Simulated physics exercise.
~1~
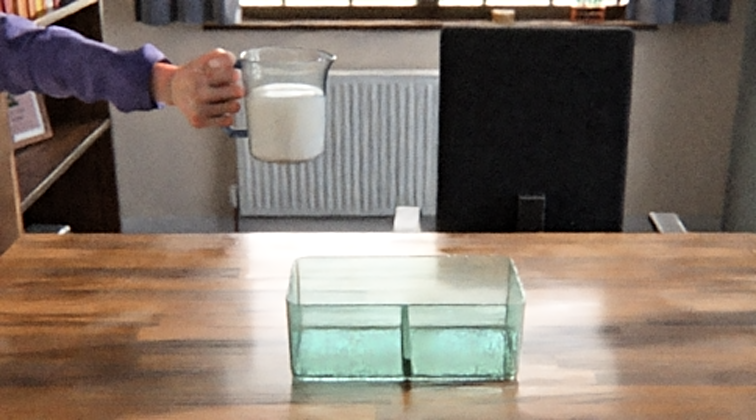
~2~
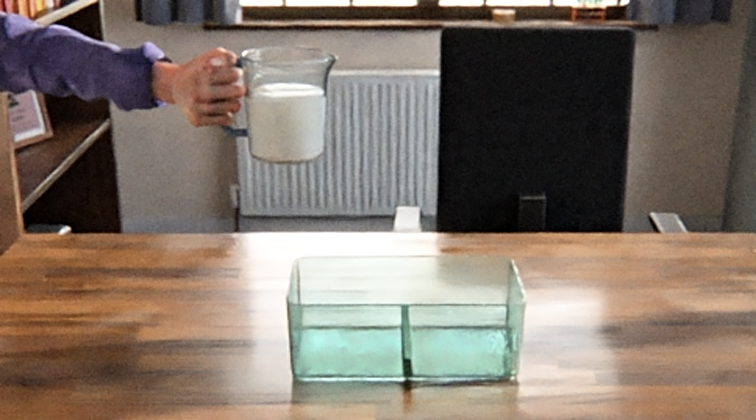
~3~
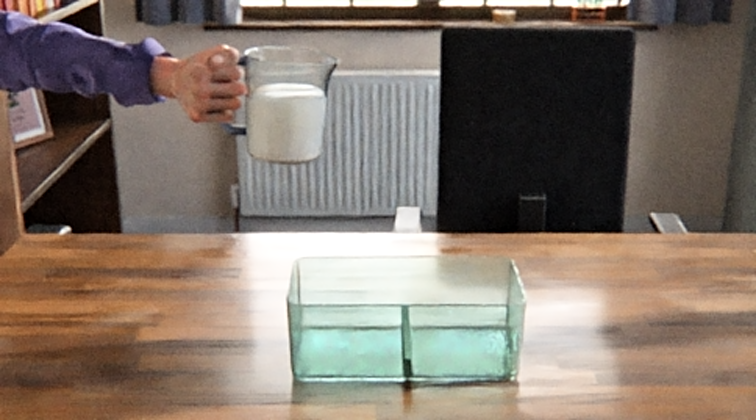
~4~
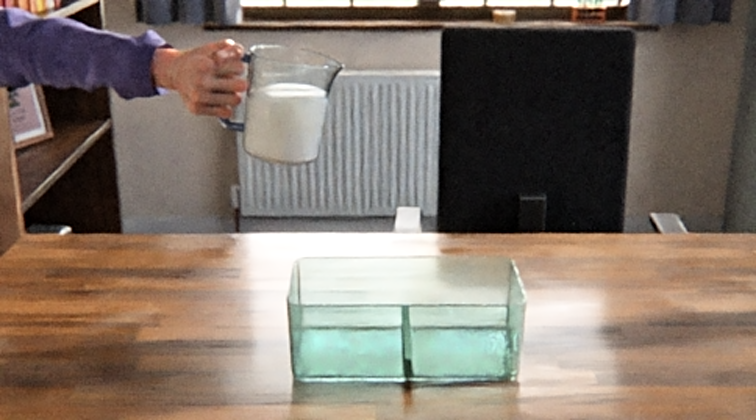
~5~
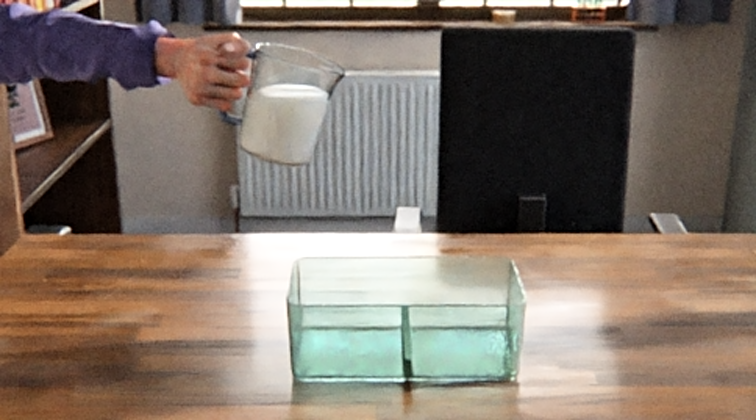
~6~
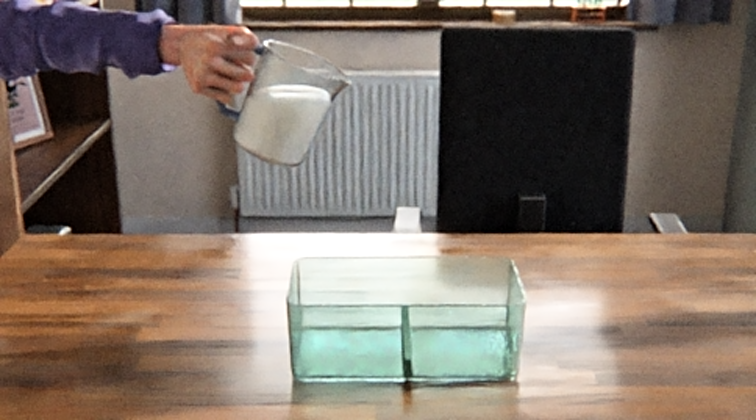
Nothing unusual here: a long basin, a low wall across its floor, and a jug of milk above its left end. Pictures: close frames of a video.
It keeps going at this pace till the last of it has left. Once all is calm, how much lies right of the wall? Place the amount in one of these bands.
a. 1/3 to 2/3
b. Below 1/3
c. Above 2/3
Option a: 1/3 to 2/3.
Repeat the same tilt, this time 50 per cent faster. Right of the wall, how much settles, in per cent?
It comes to about 40 per cent.
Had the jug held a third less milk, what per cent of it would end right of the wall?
That works out to some 30 %.
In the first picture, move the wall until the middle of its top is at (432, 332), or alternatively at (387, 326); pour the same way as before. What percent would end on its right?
Try 1: About 10 percent; try 2: About 85 percent.
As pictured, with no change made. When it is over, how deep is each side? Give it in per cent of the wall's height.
About 40 per cent on the left and 50 per cent on the right.
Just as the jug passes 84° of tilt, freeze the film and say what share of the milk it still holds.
80 %.
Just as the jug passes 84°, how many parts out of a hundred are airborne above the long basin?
Share: Approx. 20 %.
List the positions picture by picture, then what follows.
Tilt 0°; pouring edge (335, 57); surface from (247, 91) to (324, 92); the long basin's rim runs from (290, 281) to (518, 280); the wall's top is at (406, 333), in the first frame.
Tilt 1°; pouring edge (337, 57); surface from (248, 92) to (325, 91), in the second frame.
Tilt 4°; pouring edge (340, 61); surface from (249, 92) to (325, 92), in the third frame.
Tilt 9°; pouring edge (344, 66); surface from (249, 92) to (327, 92), in the fourth frame.
Tilt 16°; pouring edge (348, 73); surface from (249, 93) to (329, 93), in the fifth frame.
Tilt 24°; pouring edge (352, 82); surface from (249, 95) to (332, 94), in the sixth frame.
A moment on, the jug is tipped on its side and 81 per cent is still to pour, 0 is left of the wall and 0 right of it.
Next, the jug is tipped right over and 19 per cent is still to pour, 10 is left of the wall and 34 right of it.
Then the jug is tipped right over and 1 per cent is still to pour, 37 is left of the wall and 54 right of it.
Later the jug is tipped right over and 0 per cent is still to pour, 42 is left of the wall and 54 right of it.
In the end 42 per cent lies left of the wall, 54 right of it and 3 outside.
